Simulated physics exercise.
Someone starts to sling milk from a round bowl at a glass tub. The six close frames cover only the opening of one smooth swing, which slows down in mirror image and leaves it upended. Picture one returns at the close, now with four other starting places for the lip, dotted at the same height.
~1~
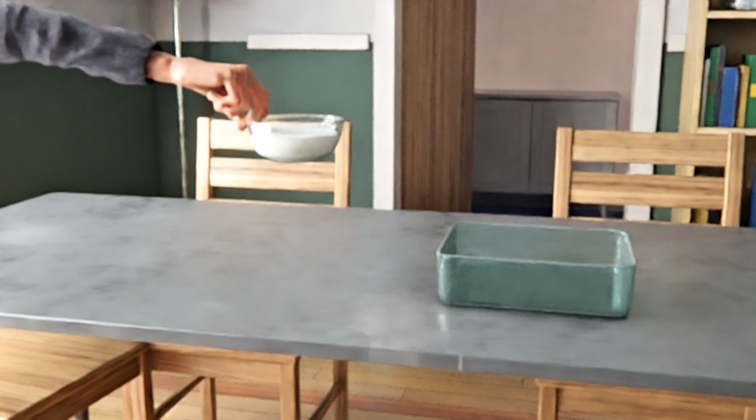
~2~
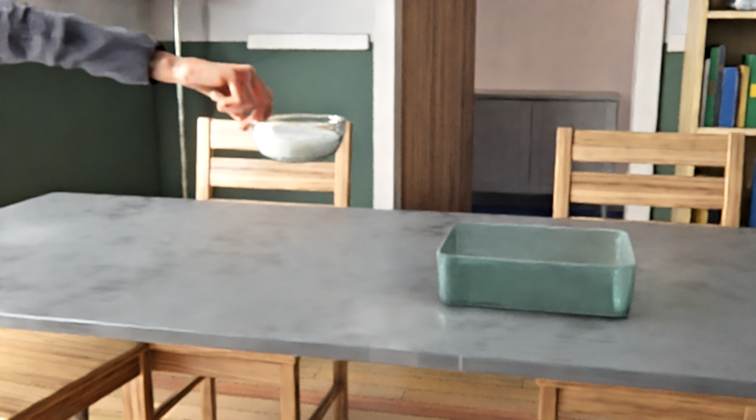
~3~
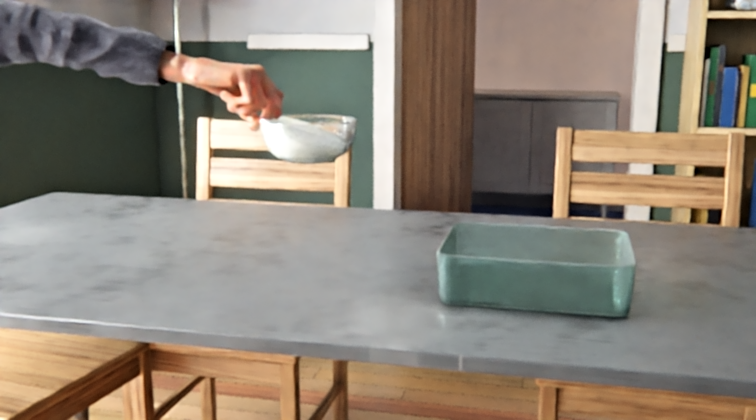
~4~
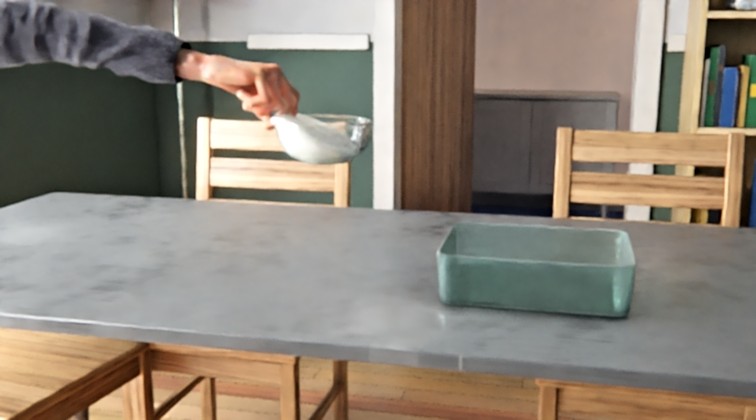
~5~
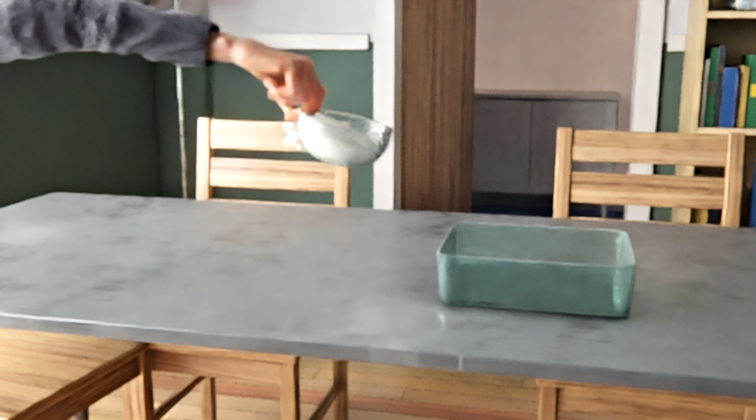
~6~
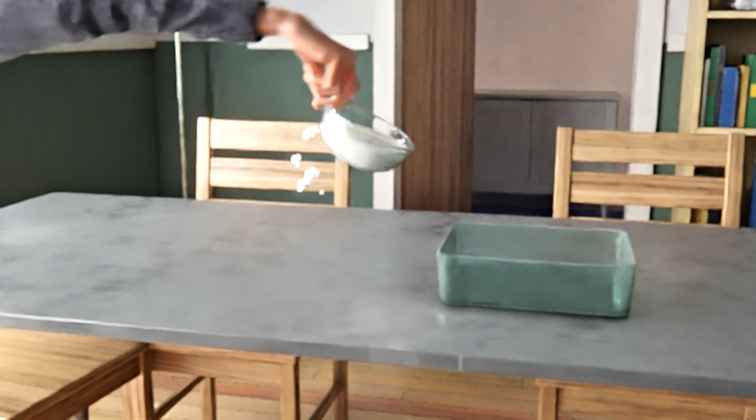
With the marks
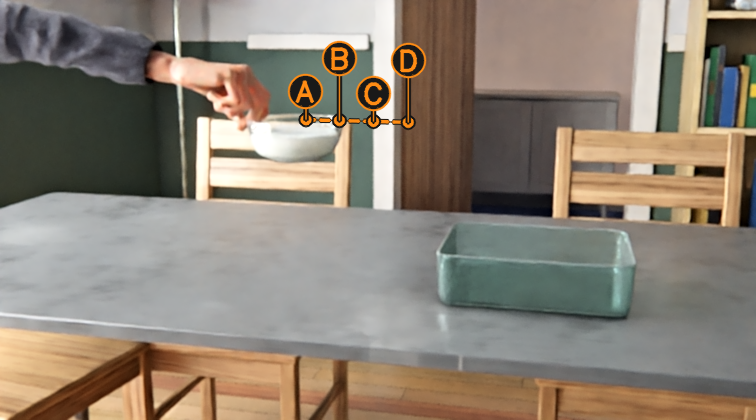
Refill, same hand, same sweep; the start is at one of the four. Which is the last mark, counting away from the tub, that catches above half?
Go for A.
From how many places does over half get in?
All four.
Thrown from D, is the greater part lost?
No, not at all.
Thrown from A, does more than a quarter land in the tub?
Yes, clearly.
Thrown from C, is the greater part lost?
No.
On the marked copy, A at (305, 119); B at (339, 120); C at (373, 121); D at (408, 122).
If A is chosen, about 67 % lands in the tub, 19 % falls short and 14 % goes beside or beyond.
If B is chosen, about 69 % lands in the tub, 7 % falls short and 24 % goes beside or beyond.
If C is chosen, about 67 % lands in the tub, 6 % falls short and 27 % goes beside or beyond.
If D is chosen, about 78 % lands in the tub, 13 % falls short and 9 % goes beside or beyond.
